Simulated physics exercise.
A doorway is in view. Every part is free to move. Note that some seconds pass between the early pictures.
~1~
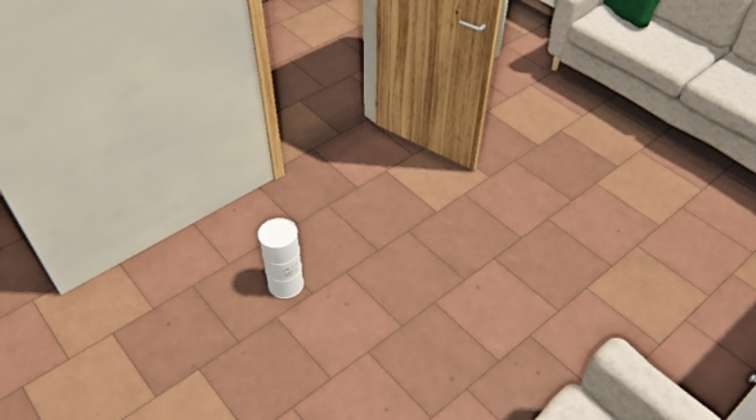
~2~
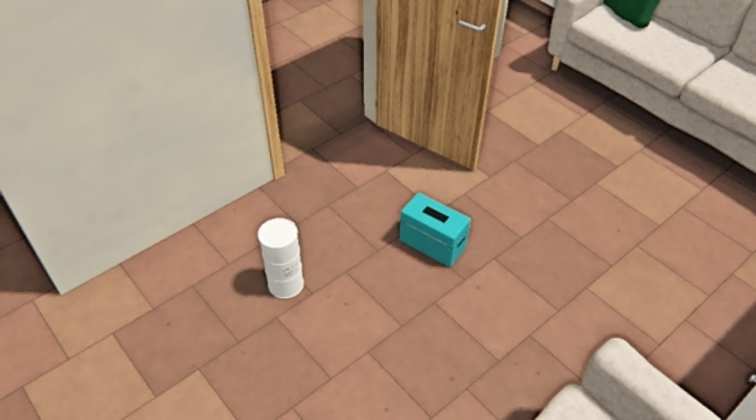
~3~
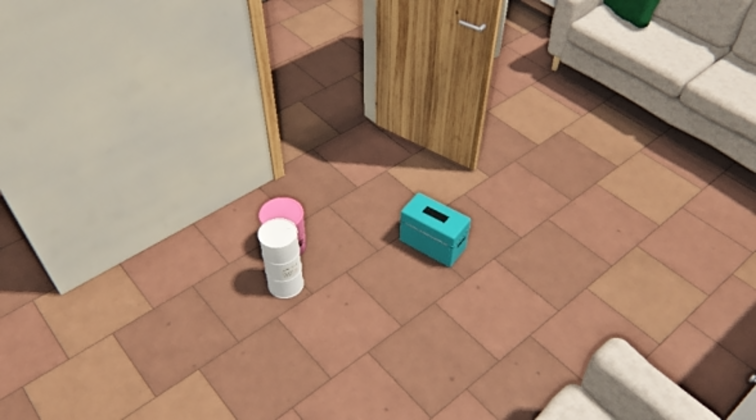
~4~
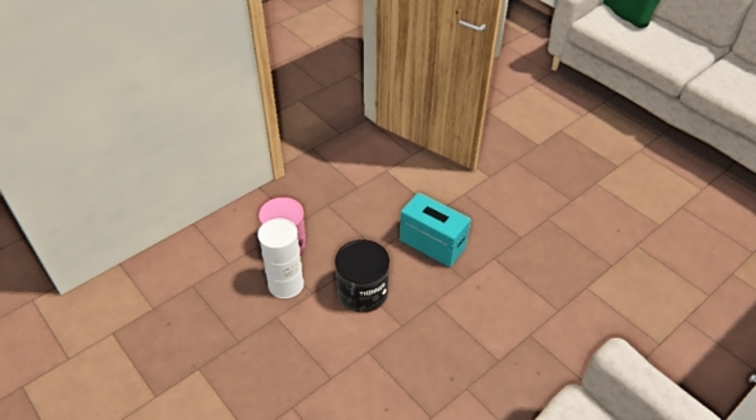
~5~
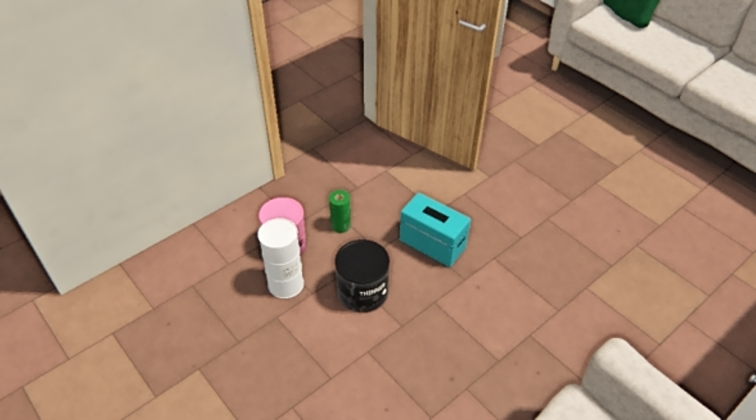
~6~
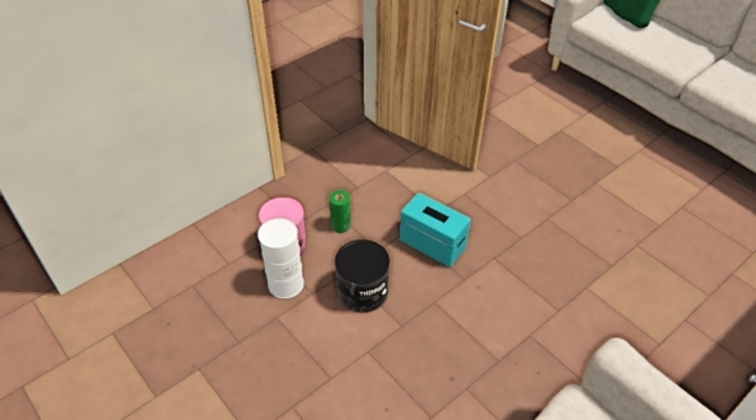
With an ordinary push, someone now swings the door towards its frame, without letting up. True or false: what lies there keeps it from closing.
False.
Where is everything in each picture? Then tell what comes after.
Door wide open and still, in the first frame.
Door wide open and still; white canister (282, 259); turquoise toolbox (434, 230), in the second frame.
Door wide open and still, in the third frame.
Door wide open and still; white canister (282, 259); turquoise toolbox (434, 230), in the fourth frame.
Door wide open and still; black pail (362, 277), in the fifth frame.
Door wide open and still; green roll (340, 212); white canister (282, 259), in the sixth frame.
Then, 0.70 s after the last picture, open by 86°.
Then, 1.10 s after the last picture, open by 62°.
Then, 1.50 s after the last picture, open by 35°.
Then, 1.80 s after the last picture, open by 14°.
At rest, open by 0°; all 5 in place. Seen from the same camera at the end, green roll near (340, 212).
